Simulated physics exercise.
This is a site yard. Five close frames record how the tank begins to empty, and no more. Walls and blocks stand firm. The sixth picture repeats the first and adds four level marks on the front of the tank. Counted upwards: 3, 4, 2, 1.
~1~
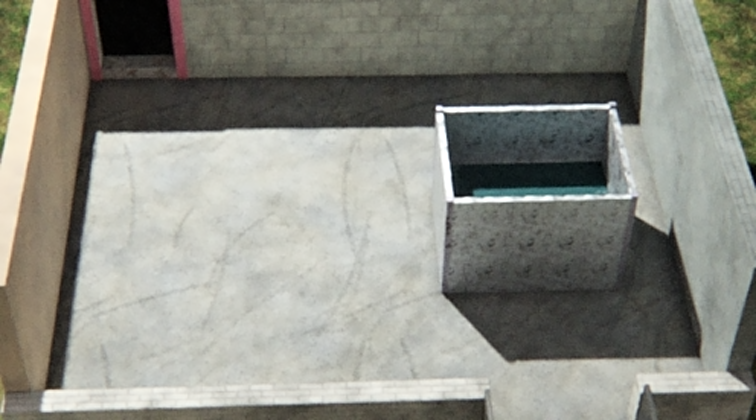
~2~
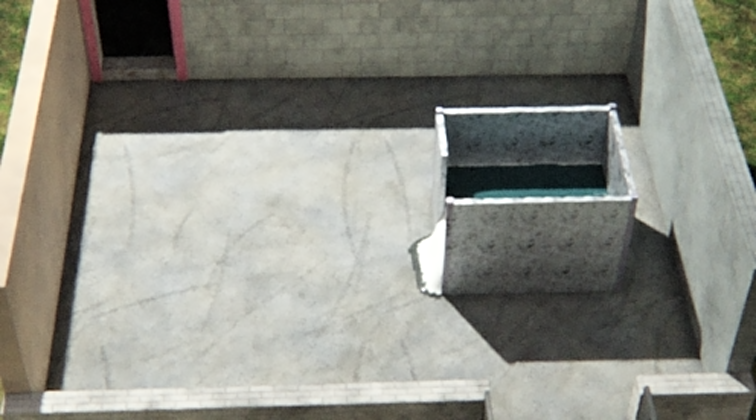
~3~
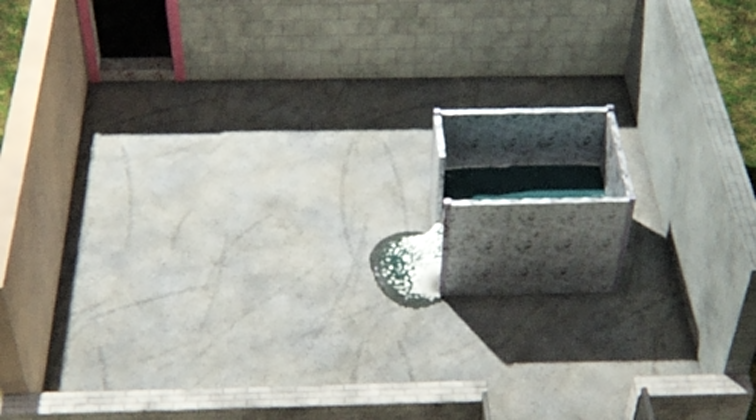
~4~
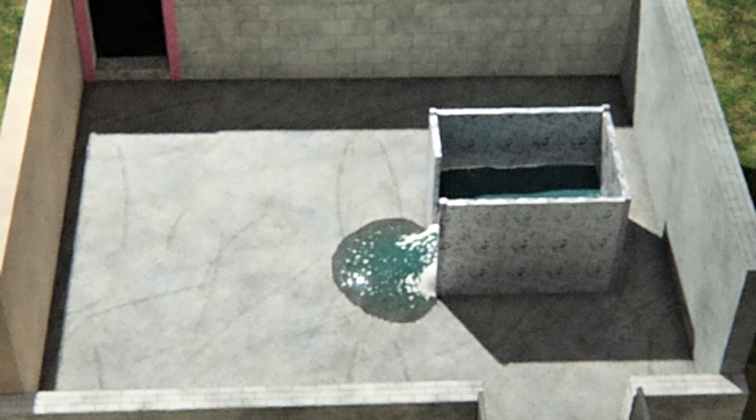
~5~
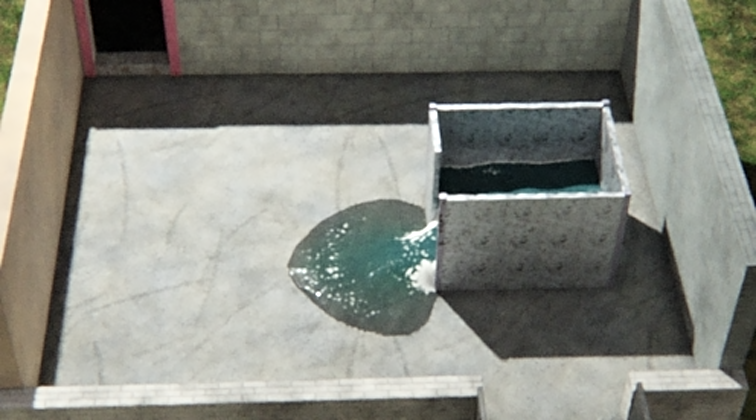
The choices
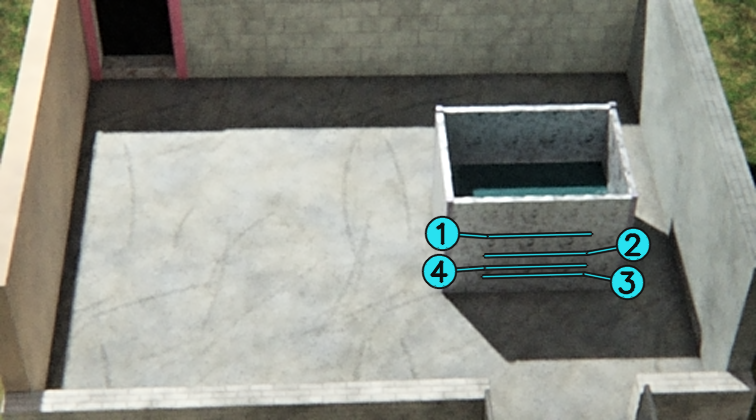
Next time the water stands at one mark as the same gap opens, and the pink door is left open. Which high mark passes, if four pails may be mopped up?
1 will do.
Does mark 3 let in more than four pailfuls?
No, not at all.
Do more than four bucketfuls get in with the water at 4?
No, not at all.
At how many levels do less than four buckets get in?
All four.
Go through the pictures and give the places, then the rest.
Water in the tank at rest, its middle at (528, 203); foot of the pink doorway at (140, 78); open gate at (563, 372), in the first frame.
In the second frame, 1 % of the ground under water, visible out to (426, 241).
In the third frame, 2 % of the ground under water, visible out to (381, 255).
In the fourth frame, 4 % of the ground under water, visible out to (343, 255).
In the fifth frame, 7 % of the ground under water, visible out to (297, 272).
In cyan, 1 at (538, 235); 2 at (536, 254); 3 at (533, 275); 4 at (534, 266); from the bottom up 3, 4, 2, 1.
For mark 1, a splash gets over, under a bucket.
For mark 2, nothing gets over.
For mark 3, nothing gets over.
For mark 4, nothing gets over.
